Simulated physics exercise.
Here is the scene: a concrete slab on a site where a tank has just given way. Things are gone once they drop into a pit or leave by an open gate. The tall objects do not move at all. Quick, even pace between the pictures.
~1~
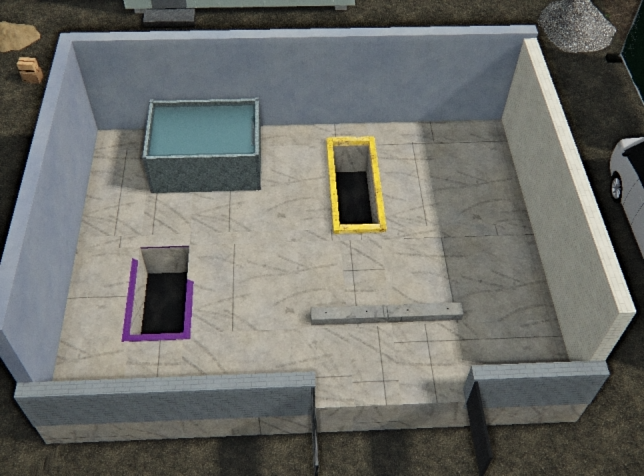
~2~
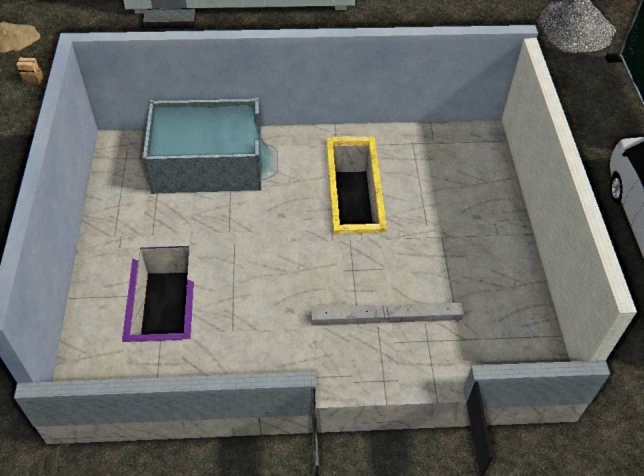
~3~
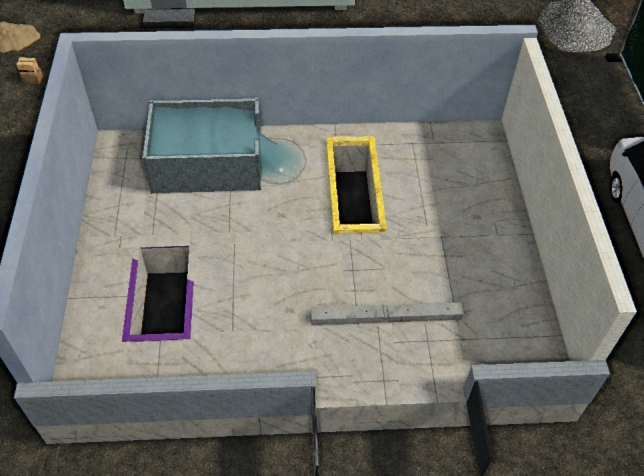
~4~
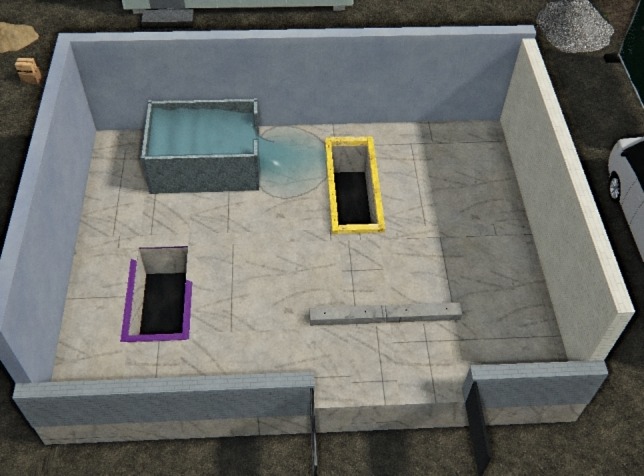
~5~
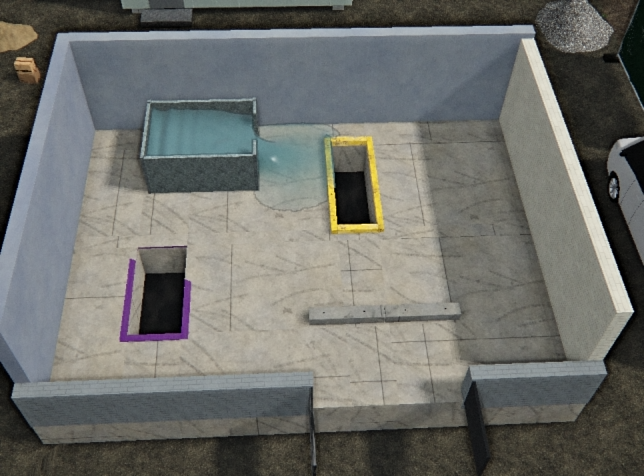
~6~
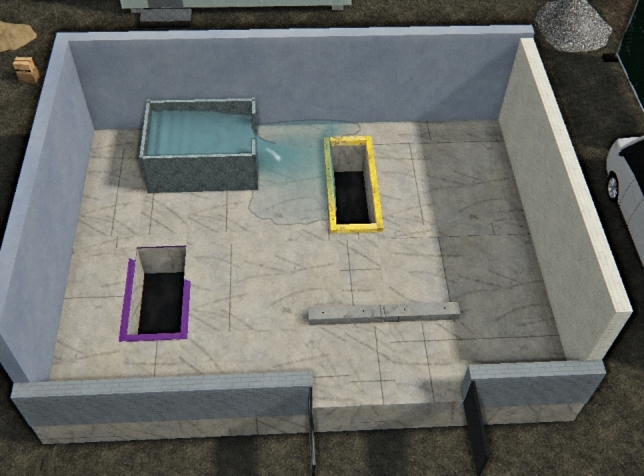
Water pours from the right side of a grey tank at the back left of a walled, pale slab, seen from high above by a camera that stays almost still. A yellow-edged pit lies right of the tank, a purple-edged pit at lower left, and a low grey beam near the front opening. The water spreads rightward as a rounded puddle, reaches the yellow edge, then widens toward the back wall.
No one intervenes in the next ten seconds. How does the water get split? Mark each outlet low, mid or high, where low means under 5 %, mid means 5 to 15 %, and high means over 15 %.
Marks - gate: Low, purple pit: Low, yellow pit: High.
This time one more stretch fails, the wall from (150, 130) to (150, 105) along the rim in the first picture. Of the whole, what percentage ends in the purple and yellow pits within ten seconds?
Parts in a hundred: Purple 35, yellow 0.
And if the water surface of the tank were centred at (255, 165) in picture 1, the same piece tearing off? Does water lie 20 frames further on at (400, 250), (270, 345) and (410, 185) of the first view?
Well, first one stays dry, second one got wet, third one stays dry.
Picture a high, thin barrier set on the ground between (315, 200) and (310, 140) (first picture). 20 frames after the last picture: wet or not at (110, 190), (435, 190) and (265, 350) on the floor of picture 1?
Same order as asked - soaked, unsoaked, soaked.
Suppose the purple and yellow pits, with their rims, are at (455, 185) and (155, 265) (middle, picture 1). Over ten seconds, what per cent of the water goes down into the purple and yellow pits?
For purple, 45 in a hundred; for yellow, 0 in a hundred.
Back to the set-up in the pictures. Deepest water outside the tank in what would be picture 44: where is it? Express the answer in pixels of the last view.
Check close to (324, 155).
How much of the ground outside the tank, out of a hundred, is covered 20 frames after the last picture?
About 30 %.
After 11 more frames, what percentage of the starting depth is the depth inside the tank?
Estimate: Around 52 per cent.
A moment on, water covers 15 % of the floor; the gate 0 %, the purple pit 0 %, the yellow pit 12 %.
Next, water covers 20 % of the floor; the gate 0 %, the purple pit 0 %, the yellow pit 22 %.
Then, water covers 30 % of the floor; the gate 0 %, the purple pit 0 %, the yellow pit 30 %.
Later, water covers 55 % of the floor; the gate 0 %, the purple pit 0 %, the yellow pit 36 %.
In the end, water covers 70 % of the floor; the gate 2 %, the purple pit 1 %, the yellow pit 37 %.
